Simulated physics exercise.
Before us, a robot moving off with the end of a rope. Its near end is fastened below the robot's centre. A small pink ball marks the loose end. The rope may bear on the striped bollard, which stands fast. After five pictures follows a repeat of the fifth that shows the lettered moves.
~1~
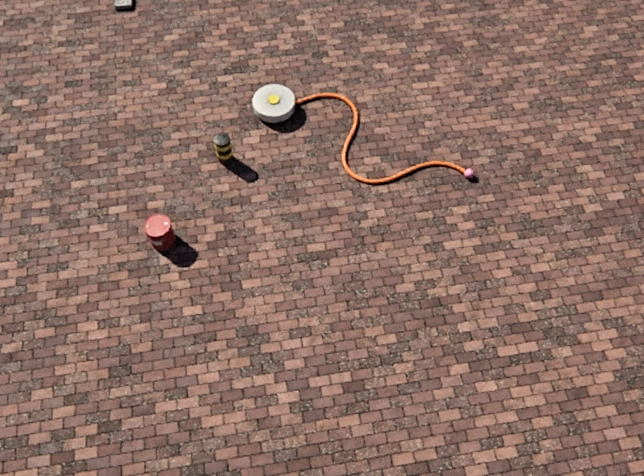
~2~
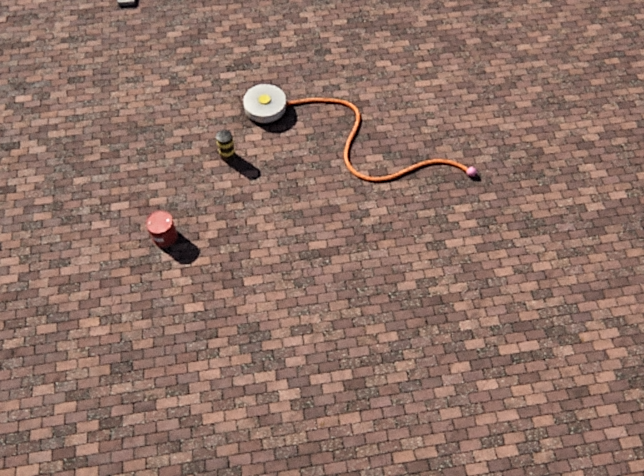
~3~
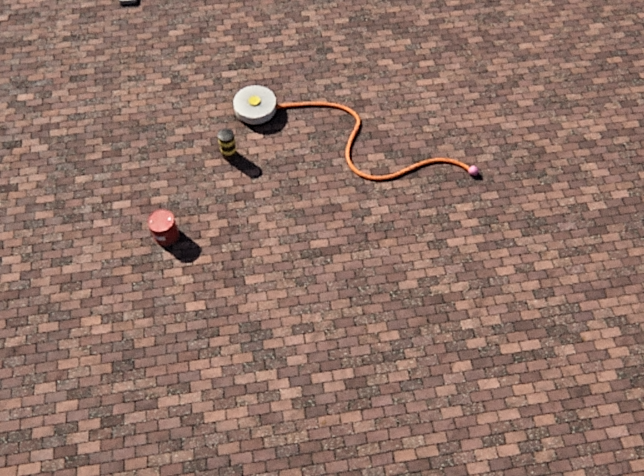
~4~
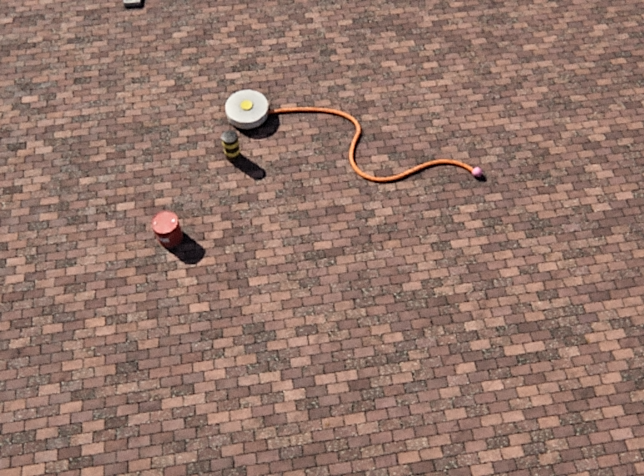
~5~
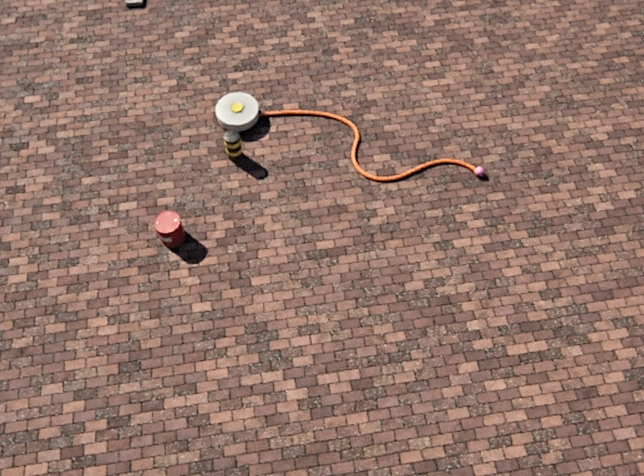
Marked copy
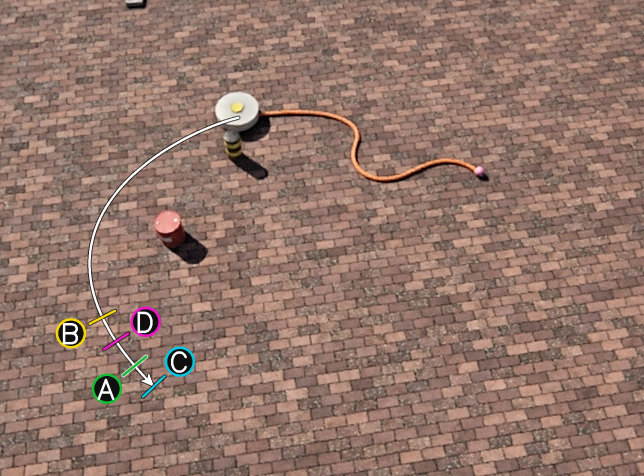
A round white robot with a yellow centre glides left across sunlit reddish-brown brick paving, seen from high above at a slant. An orange rope curves rightward from it to a pink tip, with a small black-and-yellow striped bollard nearby and a red keg lower left. The robot curves slightly nearer, drawing close behind the bollard and trailing the rope's near part, while the view drifts slightly left.
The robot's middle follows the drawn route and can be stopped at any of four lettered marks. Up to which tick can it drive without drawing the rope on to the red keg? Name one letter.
It can go as far as B.
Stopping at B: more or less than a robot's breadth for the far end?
More.
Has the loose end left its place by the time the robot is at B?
Yes.
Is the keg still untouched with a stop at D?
No.
On the marked copy, A at (135, 366); B at (102, 317); C at (154, 386); D at (116, 341); the route from (239, 118) via (98, 224) to (154, 386).
With B. Early on, robot (149, 155), middle of the rope (308, 154), free end (462, 166).
Further on, robot (91, 231), middle of the rope (232, 150), free end (384, 158).
At the end, robot (100, 314), middle of the rope (197, 183), free end (332, 154); only the bollard has been touched, if anything.
As for the rest, A brings the rope against the keg; C brings the rope against the keg; D brings the rope against the keg.
